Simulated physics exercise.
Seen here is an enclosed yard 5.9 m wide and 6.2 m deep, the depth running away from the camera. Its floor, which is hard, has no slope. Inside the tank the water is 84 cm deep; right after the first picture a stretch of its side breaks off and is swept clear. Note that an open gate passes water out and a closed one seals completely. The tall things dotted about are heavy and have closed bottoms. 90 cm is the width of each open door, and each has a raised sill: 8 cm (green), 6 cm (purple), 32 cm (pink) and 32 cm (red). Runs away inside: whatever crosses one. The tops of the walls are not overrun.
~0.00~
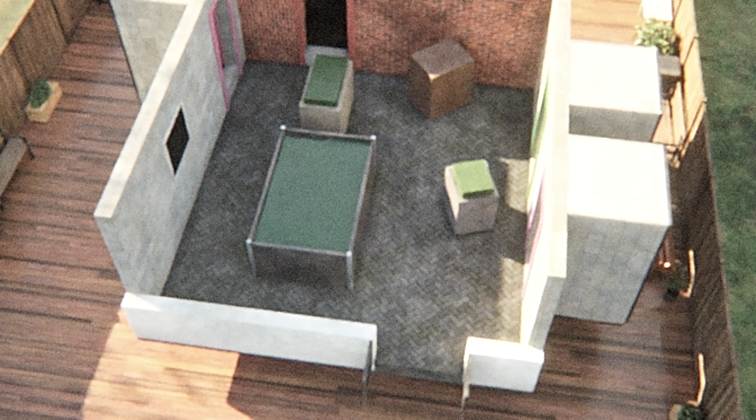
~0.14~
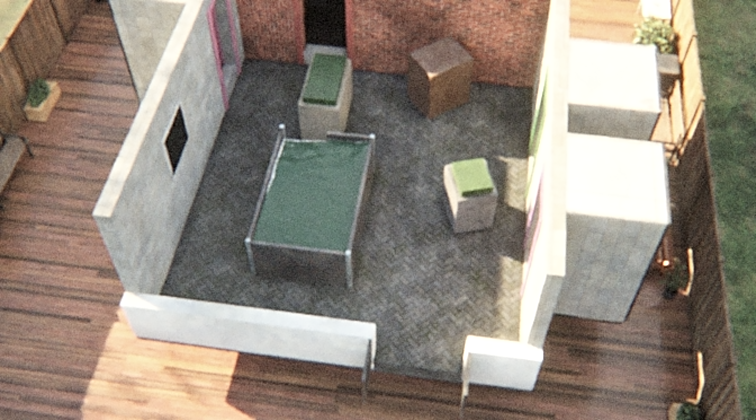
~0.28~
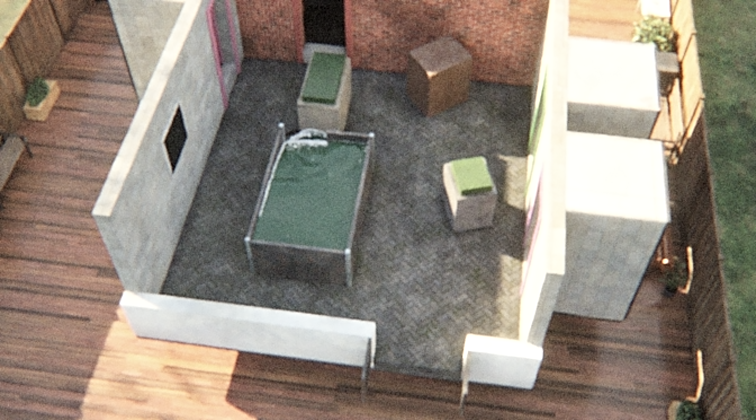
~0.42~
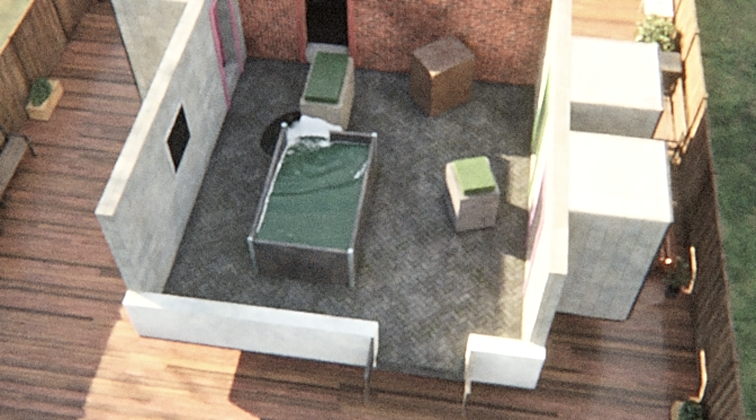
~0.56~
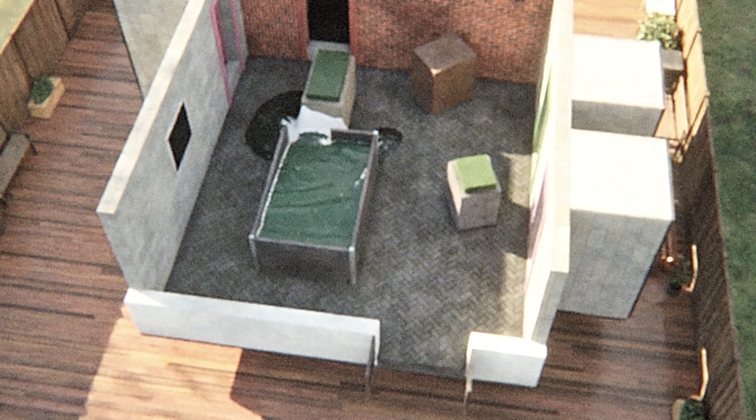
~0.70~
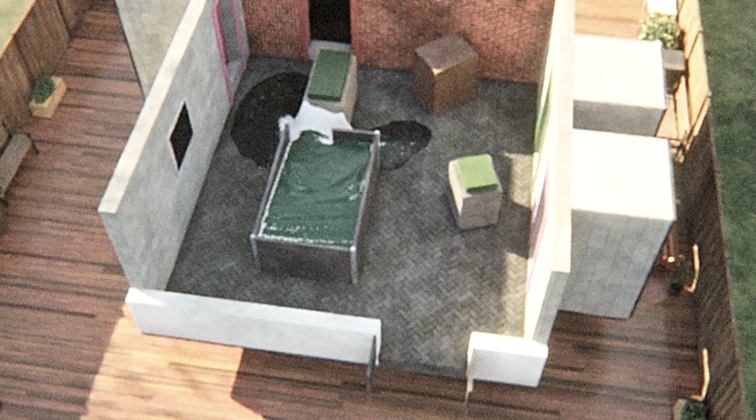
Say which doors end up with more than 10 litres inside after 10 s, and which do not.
Outcome: Green door: The total grows larger than the cap. Purple door: The total remains smaller than the cap. Pink door: The total remains smaller than the cap. Red door: The total remains smaller than the cap.
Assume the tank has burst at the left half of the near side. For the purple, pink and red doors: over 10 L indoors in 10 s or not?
So purple ends up past the limit, pink short of it, red short of it.
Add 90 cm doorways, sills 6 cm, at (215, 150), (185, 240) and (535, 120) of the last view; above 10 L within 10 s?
Result in order - more than that, not enough, more than that.
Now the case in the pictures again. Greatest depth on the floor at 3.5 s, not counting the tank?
It tops out at some 55 cm.
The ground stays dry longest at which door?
That would be the purple door.
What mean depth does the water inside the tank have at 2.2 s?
It averages close to 50 cm.
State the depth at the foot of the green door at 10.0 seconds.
I'd say close to 13.0 cm.
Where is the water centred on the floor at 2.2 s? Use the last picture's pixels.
Centre: Approx. (320, 174) px.
After 1.4 s water covers 35 % of the floor and is deepest (66 cm) near (324, 146); green door not reached, purple door not reached, pink door 25 cm at the sill, 0 L in, red door not reached.
After 2.2 s water covers 45 % of the floor and is deepest (53 cm) near (315, 145); green door 4 cm at the sill, 16 L in, purple door not reached, pink door 26 cm at the sill, 0 L in, red door 15 cm at the sill, 0 L in.
After 3.5 s water covers 65 % of the floor and is deepest (55 cm) near (442, 77); green door 15 cm at the sill, 101 L in, purple door 1 cm at the sill, 0 L in, pink door 24 cm at the sill, 1 L in, red door 12 cm at the sill, 0 L in.
After 6.0 s water covers 85 % of the floor and is deepest (26 cm) near (315, 145); green door 16 cm at the sill, 189 L in, purple door 3 cm at the sill, 0 L in, pink door 17 cm at the sill, 1 L in, red door 11 cm at the sill, 0 L in.
After 10.0 s water covers 100 % of the floor and is deepest (16 cm) near (455, 191); green door 13 cm at the sill, 274 L in, purple door 3 cm at the sill, 0 L in, pink door 11 cm at the sill, 1 L in, red door 11 cm at the sill, 0 L in.
